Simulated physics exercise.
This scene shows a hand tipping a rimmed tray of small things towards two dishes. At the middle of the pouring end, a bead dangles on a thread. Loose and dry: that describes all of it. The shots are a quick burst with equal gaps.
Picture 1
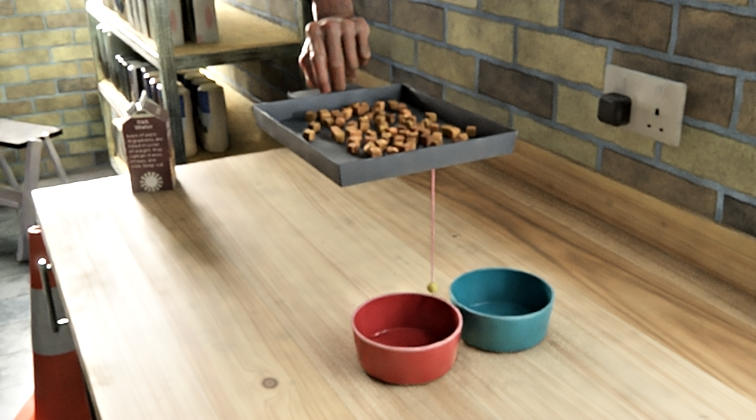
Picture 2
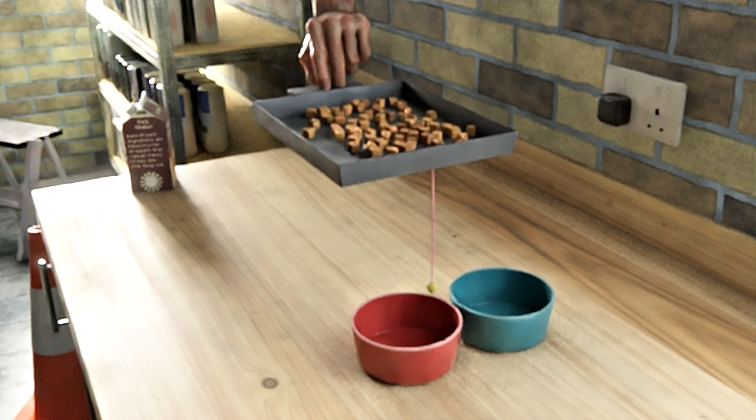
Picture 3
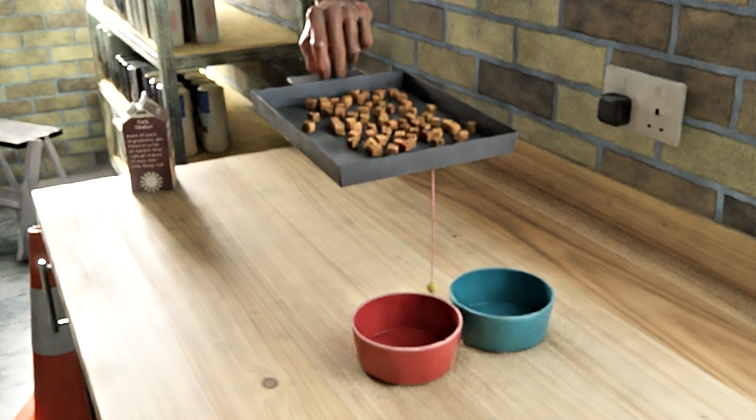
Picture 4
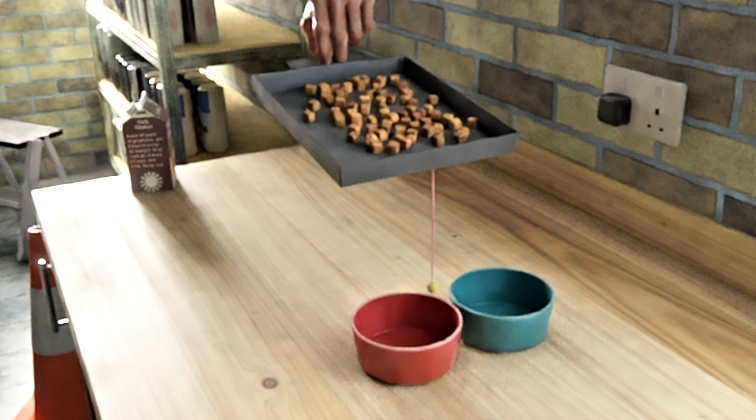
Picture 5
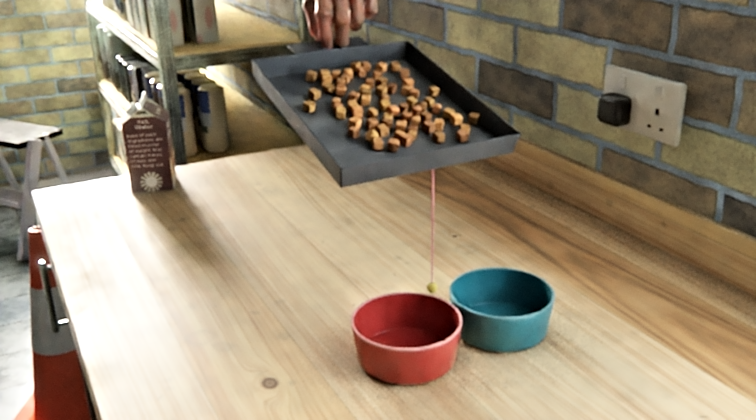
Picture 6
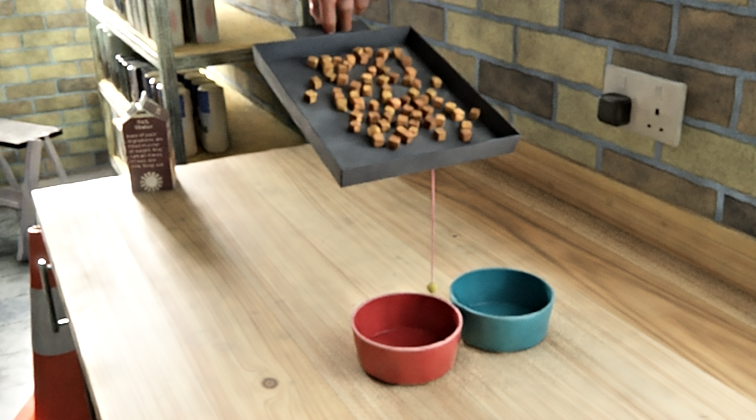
A hand gradually tilts a dark tray of brown cubes above red and teal dishes.
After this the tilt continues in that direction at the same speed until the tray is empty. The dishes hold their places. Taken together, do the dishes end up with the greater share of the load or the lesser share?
They end up with the lesser share.
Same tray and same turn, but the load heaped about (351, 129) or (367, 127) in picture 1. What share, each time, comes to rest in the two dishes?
About 40 and 30 per cent.
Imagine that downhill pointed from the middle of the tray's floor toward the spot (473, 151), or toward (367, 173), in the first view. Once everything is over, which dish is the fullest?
For the first place it's the right-side dish, for the second the left-side dish.
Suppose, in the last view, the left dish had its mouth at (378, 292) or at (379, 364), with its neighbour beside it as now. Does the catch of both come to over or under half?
For the two tries in order: Not as much as half, exceeding half.
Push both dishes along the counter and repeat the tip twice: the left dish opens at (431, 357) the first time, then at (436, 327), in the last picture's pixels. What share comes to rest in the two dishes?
The first try yields 90% and the second yields 70%.
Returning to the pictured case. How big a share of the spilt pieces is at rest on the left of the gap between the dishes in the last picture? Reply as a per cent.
Some 30 %.
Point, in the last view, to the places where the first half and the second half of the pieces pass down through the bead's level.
Earlier portion about (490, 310); later portion about (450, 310).
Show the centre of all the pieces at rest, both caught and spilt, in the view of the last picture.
The centre settles at about (476, 377).
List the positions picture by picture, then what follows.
Corners of the pouring end at (340, 163) and (513, 131), level; middle of the load at (383, 130), brown sugar cubes; left dish at (435, 361); right dish at (533, 330); bead on its thread at (432, 287), in the first picture.
Corners of the pouring end at (340, 163) and (513, 131), level; middle of the load at (383, 128), in the second picture.
Corners of the pouring end at (341, 164) and (514, 131), tipped barely, level across its low end; middle of the load at (383, 122), in the third picture.
Corners of the pouring end at (342, 165) and (515, 132), tipped a little, level across its low end; middle of the load at (384, 114), in the fourth picture.
Corners of the pouring end at (343, 166) and (516, 133), tipped a little, level across its low end; middle of the load at (385, 106), in the fifth picture.
Corners of the pouring end at (344, 167) and (518, 134), tipped clearly, level across its low end; middle of the load at (386, 98); left dish at (435, 361); right dish at (533, 330), in the sixth picture.
Soon after the last picture, tray tipped steeply; all on the tray.
A little later, tray tipped right over; nearly all on the tray; a stray few in the left dish; a small part outside both; a small part in the air.
Later still, tray tipped past a quarter turn; about a quarter in the left dish; a small part in the right dish; about two thirds outside both.
By the end, tray tipped past a quarter turn; about a quarter in the left dish; a small part in the right dish; about two thirds outside both.
